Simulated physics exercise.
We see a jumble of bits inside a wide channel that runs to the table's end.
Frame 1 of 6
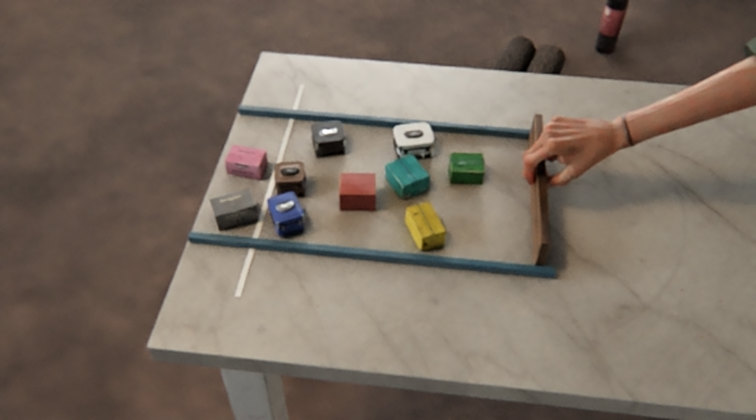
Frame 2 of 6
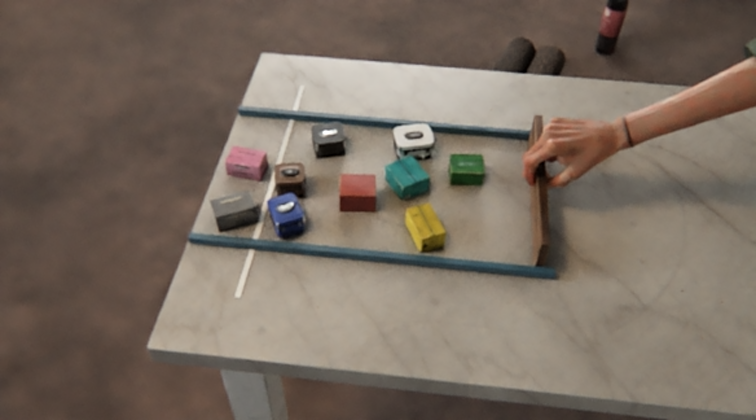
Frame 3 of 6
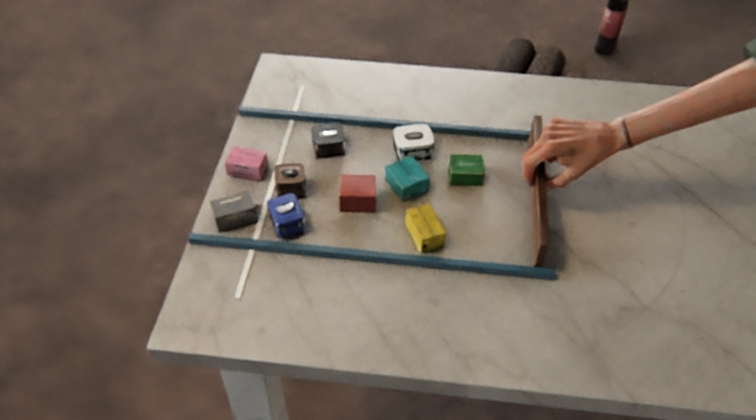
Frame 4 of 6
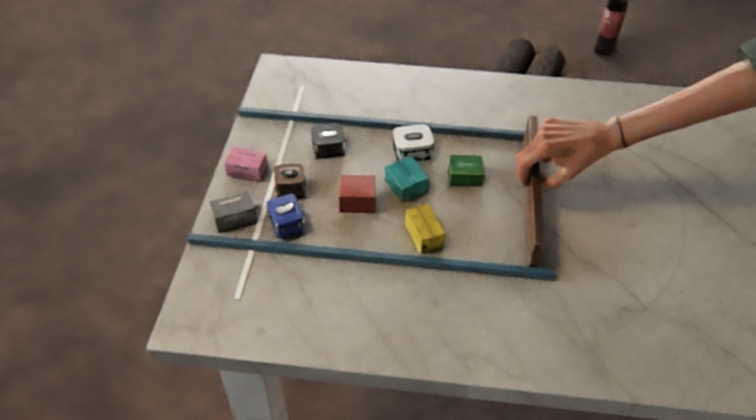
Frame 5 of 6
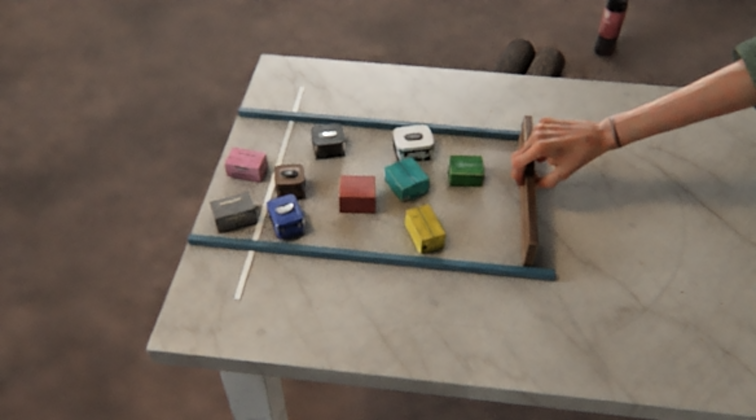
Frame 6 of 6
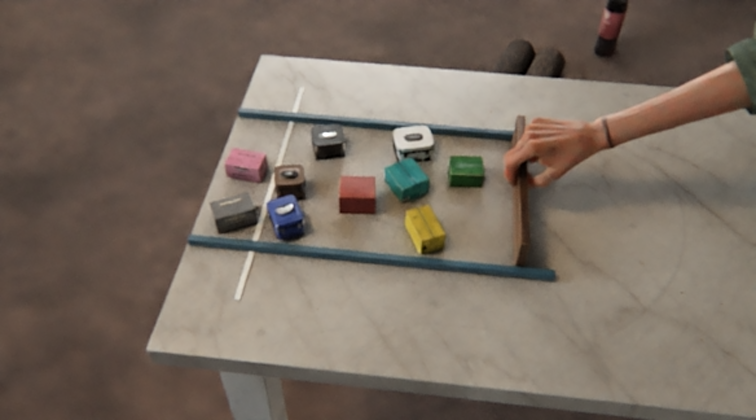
A hand slid an upright wooden board slightly to the left between two blue strips on a marble-looking table, while the scattered colorful little boxes in front of it stayed where they were.
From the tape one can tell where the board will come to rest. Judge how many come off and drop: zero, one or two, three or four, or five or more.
Turns out the ones that don't stay up top number one or two.
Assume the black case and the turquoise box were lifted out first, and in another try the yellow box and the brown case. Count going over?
First 1, second 0.
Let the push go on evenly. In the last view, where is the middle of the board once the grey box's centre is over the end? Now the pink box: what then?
I reckon its middle sits around (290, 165) and then around (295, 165).
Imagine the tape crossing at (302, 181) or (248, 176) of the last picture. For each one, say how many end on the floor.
Counts: 0, 5.
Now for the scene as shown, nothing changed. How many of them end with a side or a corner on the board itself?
Total: 4.
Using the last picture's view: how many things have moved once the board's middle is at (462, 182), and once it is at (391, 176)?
It comes to 1 for the first spot, 5 for the other.
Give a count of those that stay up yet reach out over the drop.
The number overhanging is 2.
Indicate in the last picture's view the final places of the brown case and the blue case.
Final positions - brown case around (220, 165), blue case around (220, 213).
A little later, none off yet; pink box at rest near (246, 165); grey box at rest near (234, 213); brown case at rest near (290, 183).
Next, none off yet; pink box at rest near (246, 165); grey box at rest near (234, 213); brown case shifted a little near (277, 177).
When it is over, the number that fall off is one or two; down, grey box and pink box.
